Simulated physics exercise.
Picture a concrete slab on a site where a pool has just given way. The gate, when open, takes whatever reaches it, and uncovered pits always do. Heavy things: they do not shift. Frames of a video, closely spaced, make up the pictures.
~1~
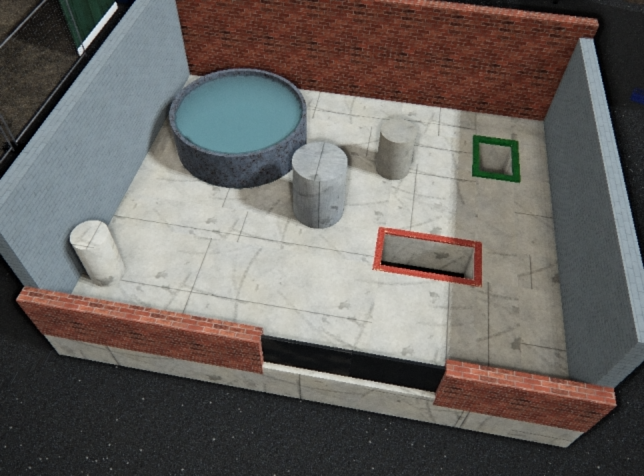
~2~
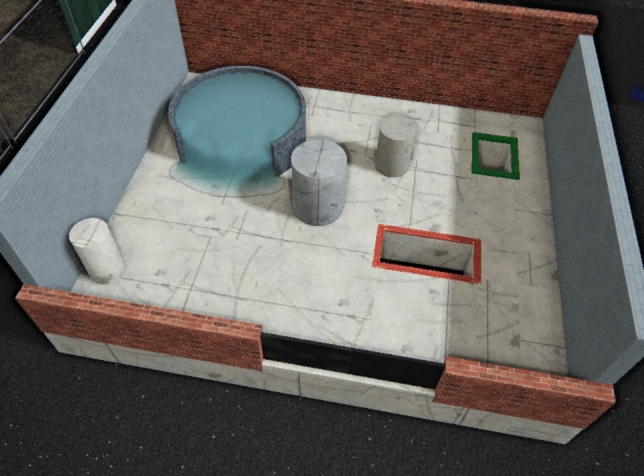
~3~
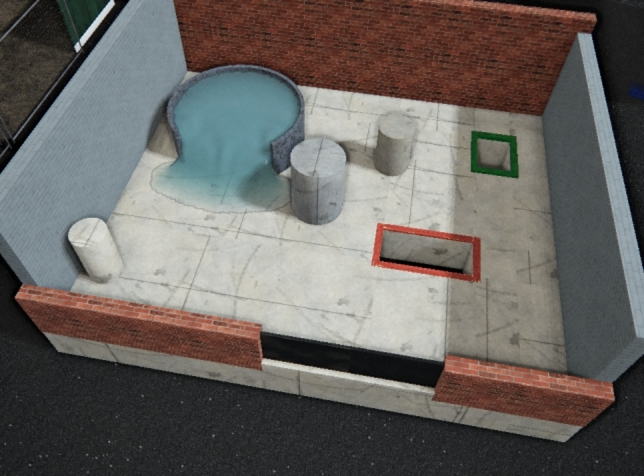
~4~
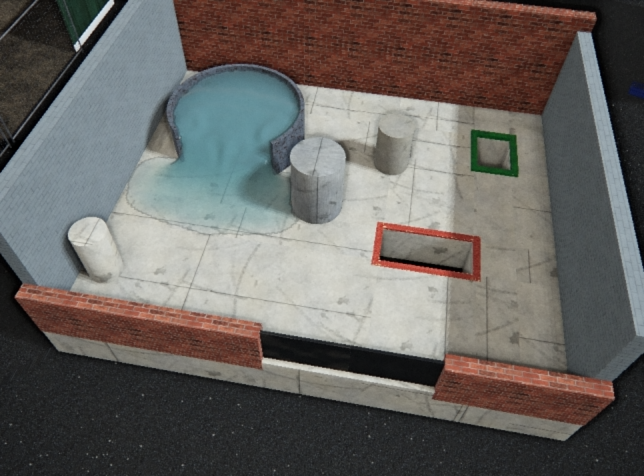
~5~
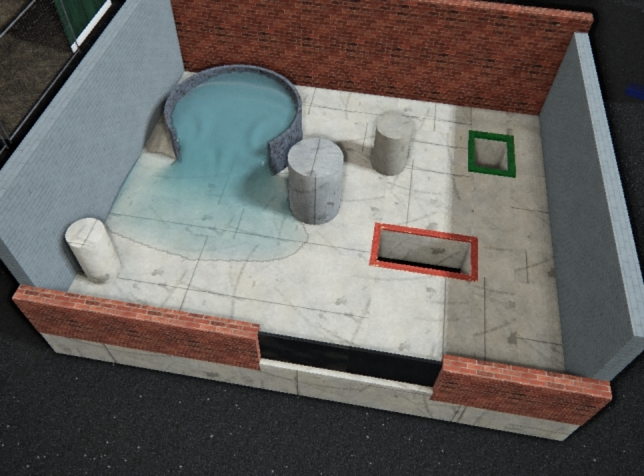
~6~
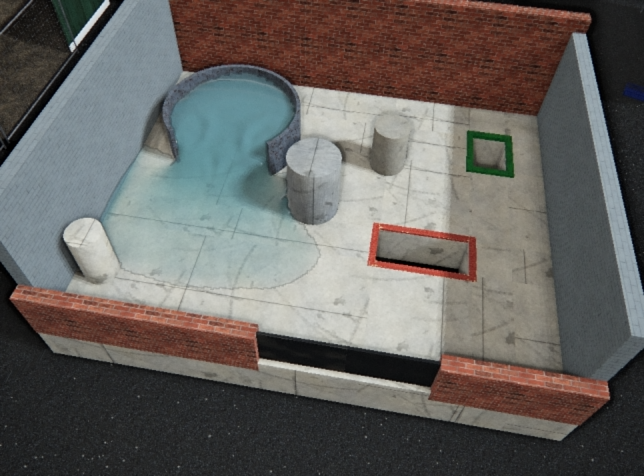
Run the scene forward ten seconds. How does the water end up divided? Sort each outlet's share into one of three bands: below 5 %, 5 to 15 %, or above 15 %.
Shares: The gate gets below 5 %; the red pit gets above 15 %; the green pit gets below 5 %.
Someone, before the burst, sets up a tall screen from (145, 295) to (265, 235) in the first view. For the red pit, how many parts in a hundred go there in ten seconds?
Result, red pit: Some 10 percent of the total.
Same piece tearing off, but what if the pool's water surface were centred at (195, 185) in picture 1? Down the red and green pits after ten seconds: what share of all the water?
Tally in per cent - red pit 20; green pit 4.
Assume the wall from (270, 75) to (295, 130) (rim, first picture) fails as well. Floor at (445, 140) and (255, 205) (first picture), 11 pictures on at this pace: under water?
Submerged, waterless.
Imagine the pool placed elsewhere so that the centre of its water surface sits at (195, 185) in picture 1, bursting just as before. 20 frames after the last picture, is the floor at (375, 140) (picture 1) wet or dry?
Outcome noted: Unreached.
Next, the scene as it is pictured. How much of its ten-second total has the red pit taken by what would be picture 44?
Share at that point: Close to 45 in a hundred.
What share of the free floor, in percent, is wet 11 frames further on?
Roughly 40 %.
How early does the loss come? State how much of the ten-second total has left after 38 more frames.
Around 40 percent.
A moment on, water covers 35 % of the floor; the gate 0 %, the red pit 0 %, the green pit 0 %.
Next, water covers 40 % of the floor; the gate 0 %, the red pit 0 %, the green pit 0 %.
Then, water covers 50 % of the floor; the gate 0 %, the red pit 0 %, the green pit 0 %.
Later, water covers 75 % of the floor; the gate 0 %, the red pit 8 %, the green pit 0 %.
In the end, water covers 95 % of the floor; the gate 0 %, the red pit 18 %, the green pit 2 %.
